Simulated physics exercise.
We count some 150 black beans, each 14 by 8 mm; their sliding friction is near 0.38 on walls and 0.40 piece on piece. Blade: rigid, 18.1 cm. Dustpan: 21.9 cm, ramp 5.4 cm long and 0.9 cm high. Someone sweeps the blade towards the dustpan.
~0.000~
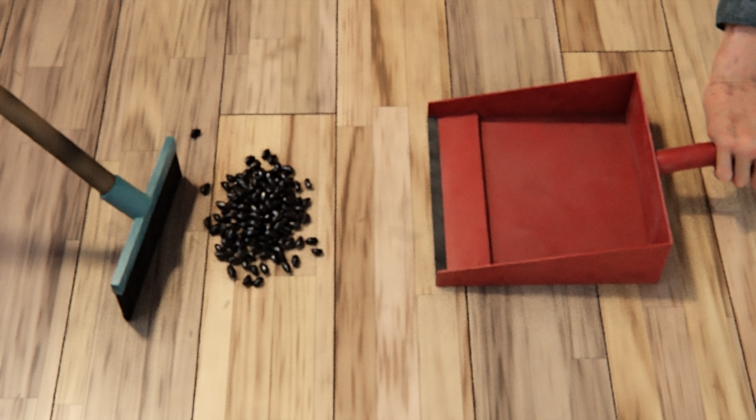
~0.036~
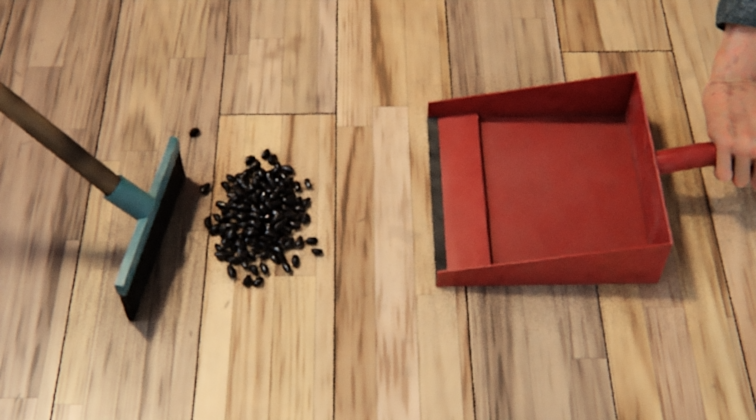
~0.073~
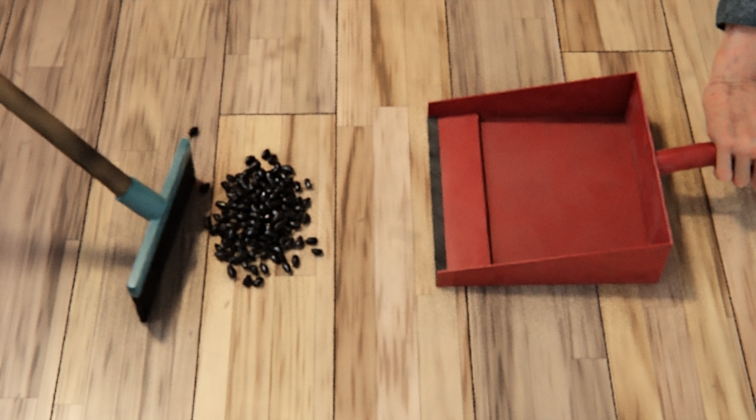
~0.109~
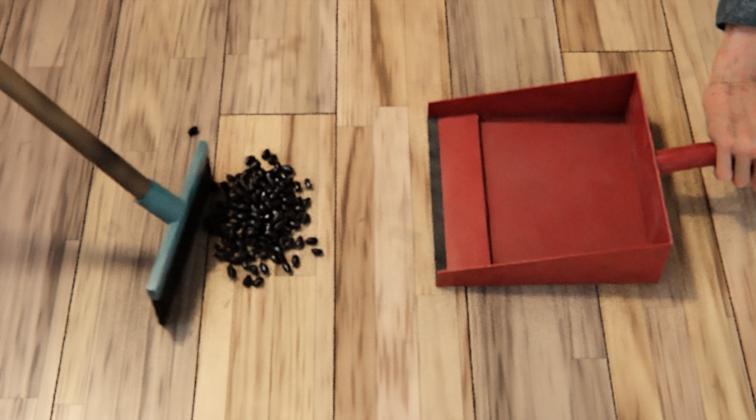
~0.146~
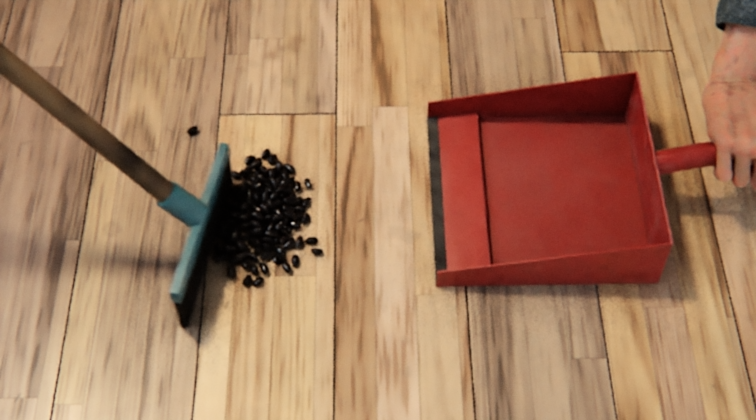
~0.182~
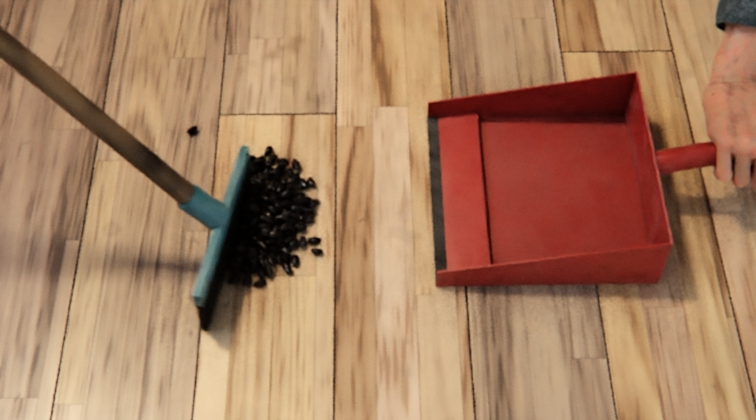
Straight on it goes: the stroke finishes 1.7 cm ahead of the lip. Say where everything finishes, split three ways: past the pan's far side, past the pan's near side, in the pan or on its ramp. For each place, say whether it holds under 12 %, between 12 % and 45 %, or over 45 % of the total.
Far side: A small share; near side: A middling share; pan: A middling share.
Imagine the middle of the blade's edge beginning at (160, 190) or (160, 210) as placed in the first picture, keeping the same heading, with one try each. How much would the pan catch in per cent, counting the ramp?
About 25 and 30 per cent.
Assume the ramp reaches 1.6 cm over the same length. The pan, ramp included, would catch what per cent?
Estimate: About 20 in a hundred.
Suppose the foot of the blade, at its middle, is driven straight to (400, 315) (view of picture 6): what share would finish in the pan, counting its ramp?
Roughly 15 percent.
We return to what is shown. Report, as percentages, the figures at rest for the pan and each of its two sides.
The far side gets 0, the near side 20 and the pan 25.
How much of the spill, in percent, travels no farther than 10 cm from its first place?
20 %.
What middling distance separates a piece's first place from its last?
It works out to roughly 18 cm.
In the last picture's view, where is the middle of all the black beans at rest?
Centre at rest, approx.: (429, 245) px.
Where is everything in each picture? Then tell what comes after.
In the first picture, blade from (118, 288) to (171, 146), moved 0.0 cm, 0 of the pieces shifted so far; middle of the pieces at (256, 210); pan at (555, 195).
In the second picture, blade from (122, 289) to (175, 147), moved 0.4 cm, 0 of the pieces shifted so far; middle of the pieces at (256, 210).
In the third picture, blade from (134, 290) to (186, 148), moved 1.6 cm, 0 of the pieces shifted so far; middle of the pieces at (256, 210).
In the fourth picture, blade from (154, 293) to (204, 150), moved 3.5 cm, 1 of the pieces shifted so far; middle of the pieces at (256, 210).
In the fifth picture, blade from (177, 296) to (225, 153), moved 5.6 cm, 45 of the pieces shifted so far; middle of the pieces at (265, 208).
In the sixth picture, blade from (199, 299) to (245, 156), moved 7.8 cm, 136 of the pieces shifted so far; middle of the pieces at (267, 214); pan at (555, 195). The blade's pace is about 0.59 m/s, heading 10 degrees towards the viewer's side.
After 0.34 s, middle of the blade 12 cm from the lip; 0 % over the lip, far side 0 %, near side 10 %.
After 0.44 s, middle of the blade 6 cm from the lip; 0 % over the lip, far side 0 %, near side 20 %.
Then, at 0.68 s, middle of the blade 3 cm from the lip; 25 % over the lip, far side 0 %, near side 20 %.
At rest (3.5 s), far side 0 %, near side 20 %, pan 25 %, in front of the lip or behind the blade 50 %.
